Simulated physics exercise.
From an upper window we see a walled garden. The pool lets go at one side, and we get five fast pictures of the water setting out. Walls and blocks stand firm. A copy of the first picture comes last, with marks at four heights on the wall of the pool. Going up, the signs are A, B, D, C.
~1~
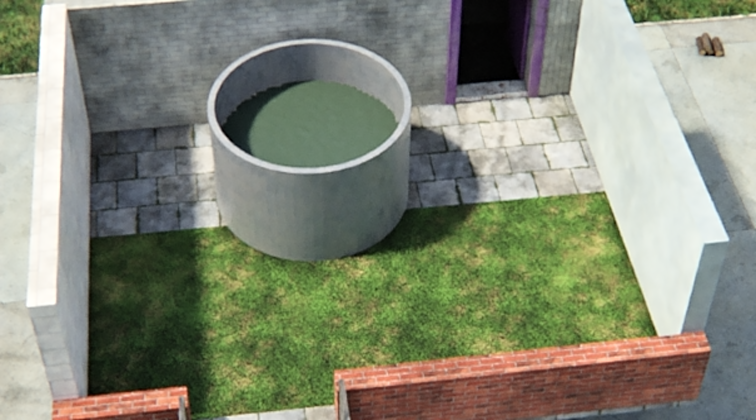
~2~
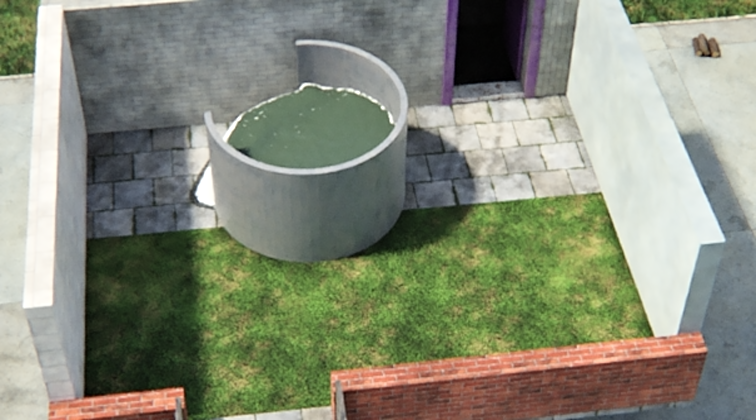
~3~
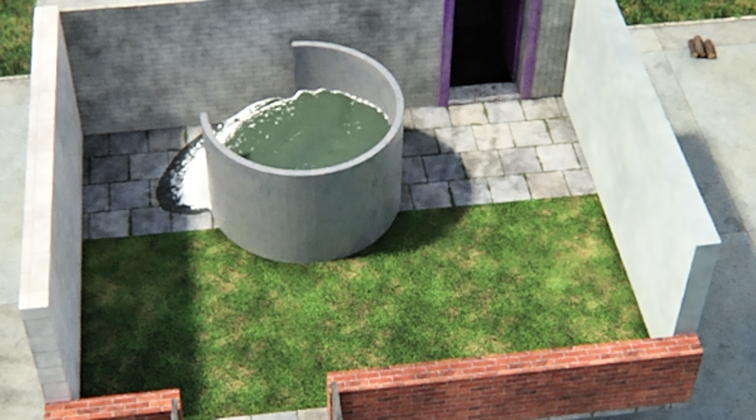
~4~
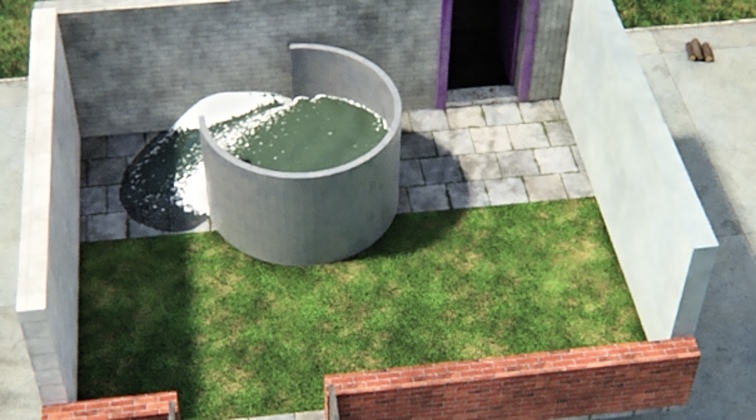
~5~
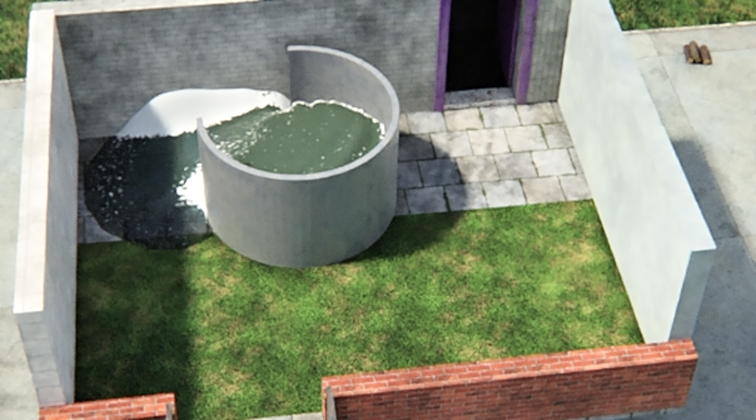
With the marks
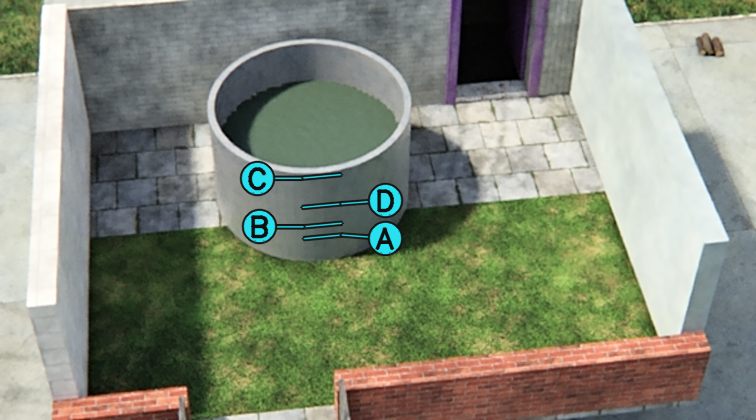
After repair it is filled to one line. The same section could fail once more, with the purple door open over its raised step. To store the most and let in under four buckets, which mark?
D.
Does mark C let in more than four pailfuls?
Yes, it does.
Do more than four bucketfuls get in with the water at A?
No, that is safe.
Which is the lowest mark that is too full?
C it is.
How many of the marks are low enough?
Three of the four.
On the marked copy, A at (322, 236); B at (322, 225); C at (321, 176); D at (322, 205); from the bottom up A, B, D, C.
For mark A, nothing gets over.
For mark B, nothing gets over.
For mark C, about 11 bucketfuls get in.
For mark D, a bucket or two gets in.
